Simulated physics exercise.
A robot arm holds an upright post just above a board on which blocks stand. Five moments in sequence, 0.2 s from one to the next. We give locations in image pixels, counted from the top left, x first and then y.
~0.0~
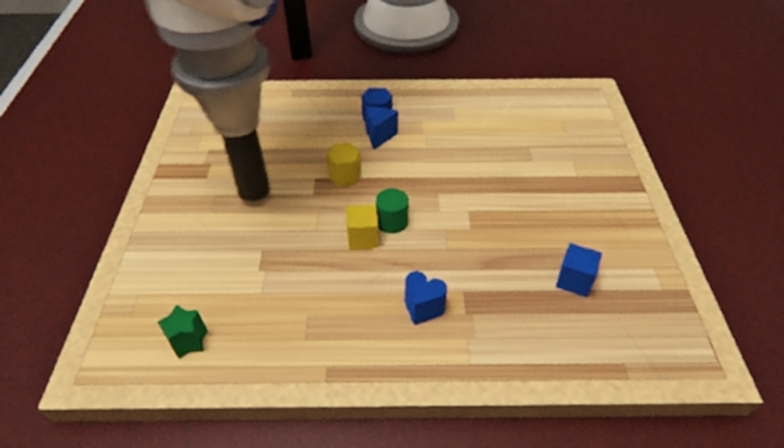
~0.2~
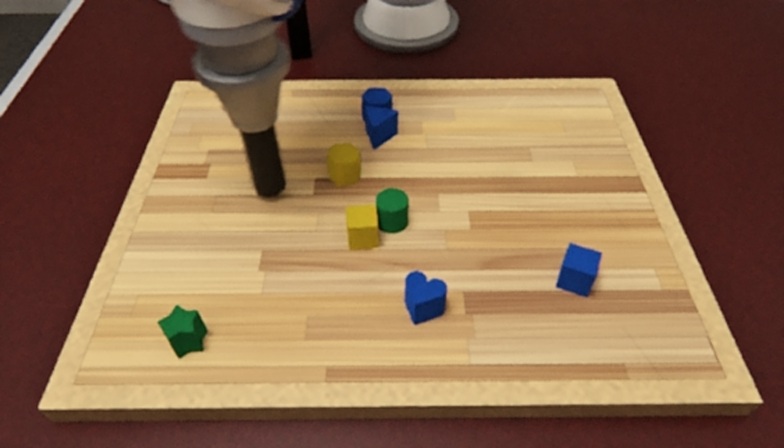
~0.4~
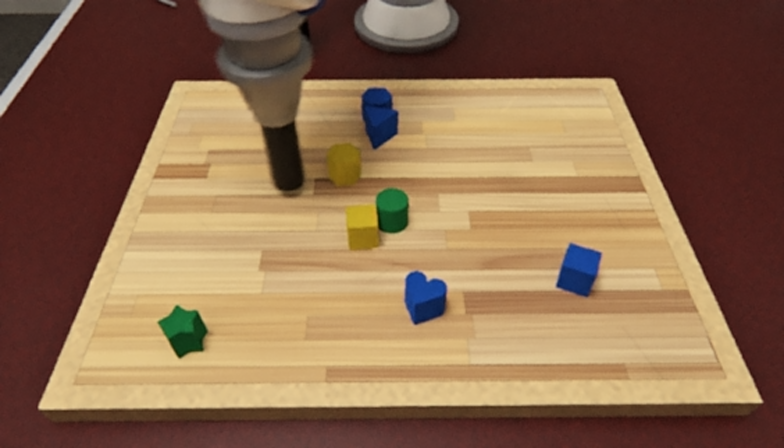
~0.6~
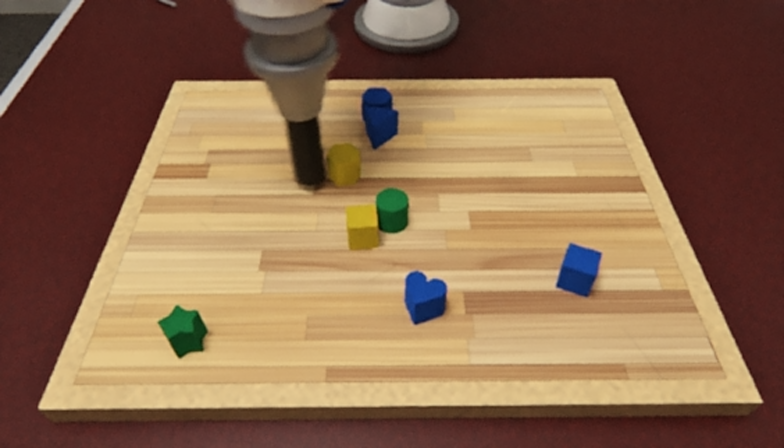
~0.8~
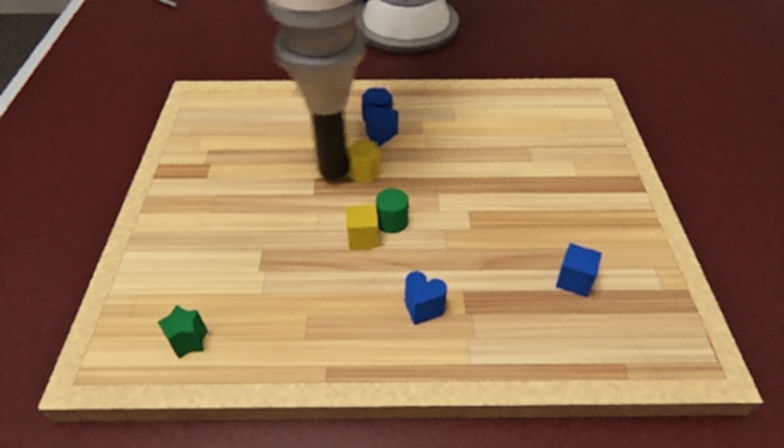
At the start, a robot arm holds a dark post above a wooden board, left of a yellow hexagon, with blue, green and yellow blocks standing around. The post glides steadily right while the blocks stay still, then reaches the yellow hexagon and pushes it a little to the right.
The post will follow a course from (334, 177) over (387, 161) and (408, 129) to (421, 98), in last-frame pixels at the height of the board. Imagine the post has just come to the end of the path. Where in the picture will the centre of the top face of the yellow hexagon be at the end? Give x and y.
Pixel (420, 144).
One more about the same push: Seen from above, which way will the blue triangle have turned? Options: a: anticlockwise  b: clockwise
I choose a.
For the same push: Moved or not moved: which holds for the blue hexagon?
Undisturbed, or as good as.
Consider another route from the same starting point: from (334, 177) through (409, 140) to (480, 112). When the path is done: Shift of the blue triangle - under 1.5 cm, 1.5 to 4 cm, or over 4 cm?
It will fall in the middle band, 1.5 to 4 cm.
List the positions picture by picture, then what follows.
In the first frame, tip of the post (254, 190), middles of tops, yellow hexagon (343, 153), blue hexagon (377, 95), blue triangle (379, 114).
In the second frame, post (270, 186), nothing pushed.
In the third frame, post (289, 181), nothing pushed.
In the fourth frame, post (310, 175), nothing pushed.
In the fifth frame, post (334, 169), yellow hexagon (364, 150), blue hexagon (377, 95), blue triangle (379, 114).
What follows on the original path. One third of the way, post (388, 153); yellow hexagon (418, 145), turned 60° clockwise.
Two thirds of the way, post (408, 121); yellow hexagon (420, 144), turned 70° clockwise; blue triangle (378, 111), turned 25° anticlockwise.
At the end, post (422, 90); yellow hexagon (420, 144), turned 70° clockwise; blue hexagon unmoved; blue triangle (378, 111), turned 25° anticlockwise.
